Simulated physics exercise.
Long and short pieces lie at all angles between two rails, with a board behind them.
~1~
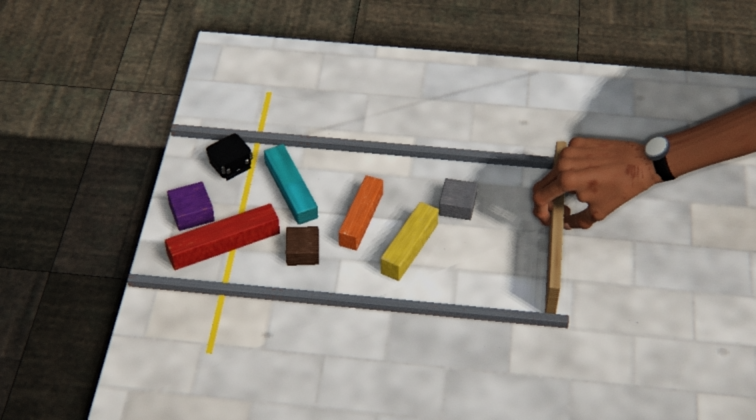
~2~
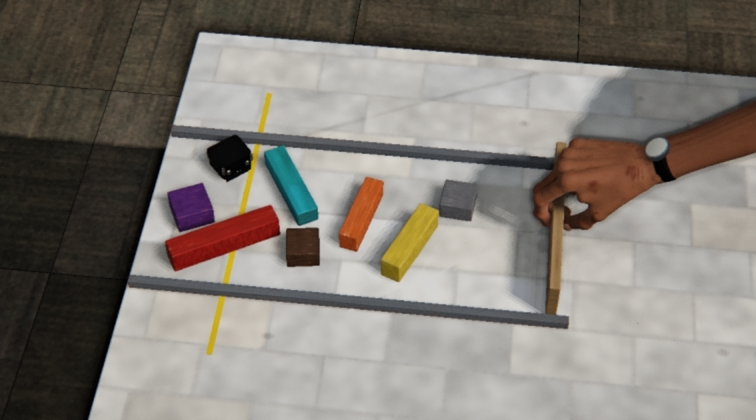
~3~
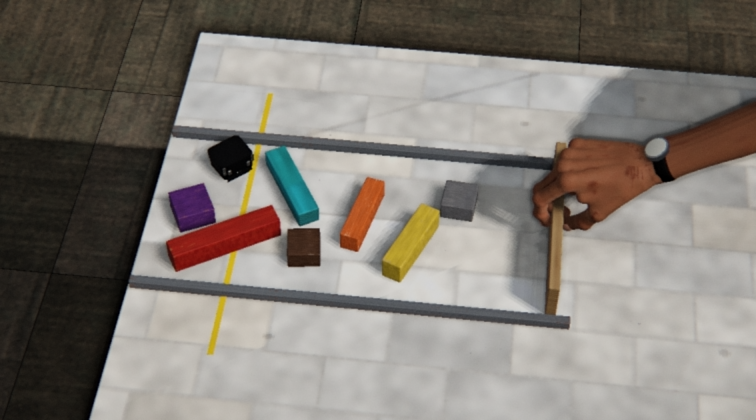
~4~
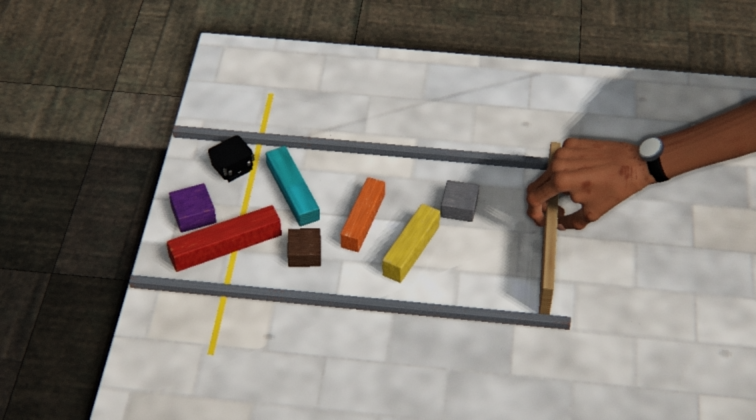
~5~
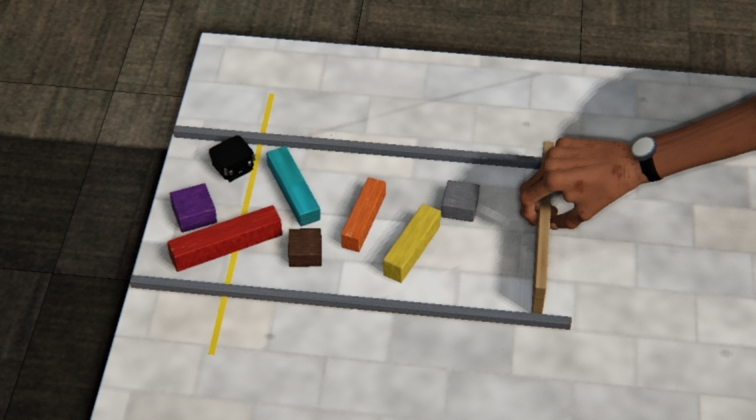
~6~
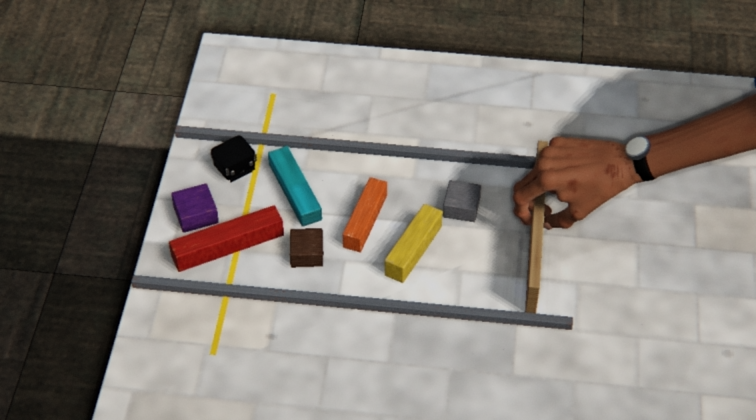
A wooden board, gripped by a hand wearing a watch, stays almost still at first between two grey rails, then slides slightly left. Ahead of it, the grey, yellow, orange, brown, teal, red, purple and black blocks lie scattered at different angles around a yellow line, untouched by the board.
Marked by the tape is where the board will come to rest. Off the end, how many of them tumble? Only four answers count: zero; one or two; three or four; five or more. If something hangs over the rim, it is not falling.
The table loses one piece, perhaps two.
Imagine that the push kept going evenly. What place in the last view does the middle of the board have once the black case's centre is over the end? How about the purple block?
Near (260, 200), then near (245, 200).
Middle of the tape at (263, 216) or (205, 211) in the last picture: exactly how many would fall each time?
You'd find 0 and then 4 on the floor.
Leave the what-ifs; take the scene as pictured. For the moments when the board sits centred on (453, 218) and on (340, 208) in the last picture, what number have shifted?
Counts: 1 / 6.
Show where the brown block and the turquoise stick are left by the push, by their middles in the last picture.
Final positions - brown block around (195, 255), turquoise stick around (185, 179).
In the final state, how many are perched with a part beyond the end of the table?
That comes to 2 of them.
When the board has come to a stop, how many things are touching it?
2 in contact.
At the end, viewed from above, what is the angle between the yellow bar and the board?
Around 0 degrees.
A little later, none off yet; purple block at rest near (195, 208); black case at rest near (234, 159); red bar at rest near (227, 238).
Next, none off yet; purple block at rest near (193, 207); black case shifted about its own width near (191, 157); red bar shifted a little near (172, 245).
When it is over, the number that fall off is one or two; down, black case.
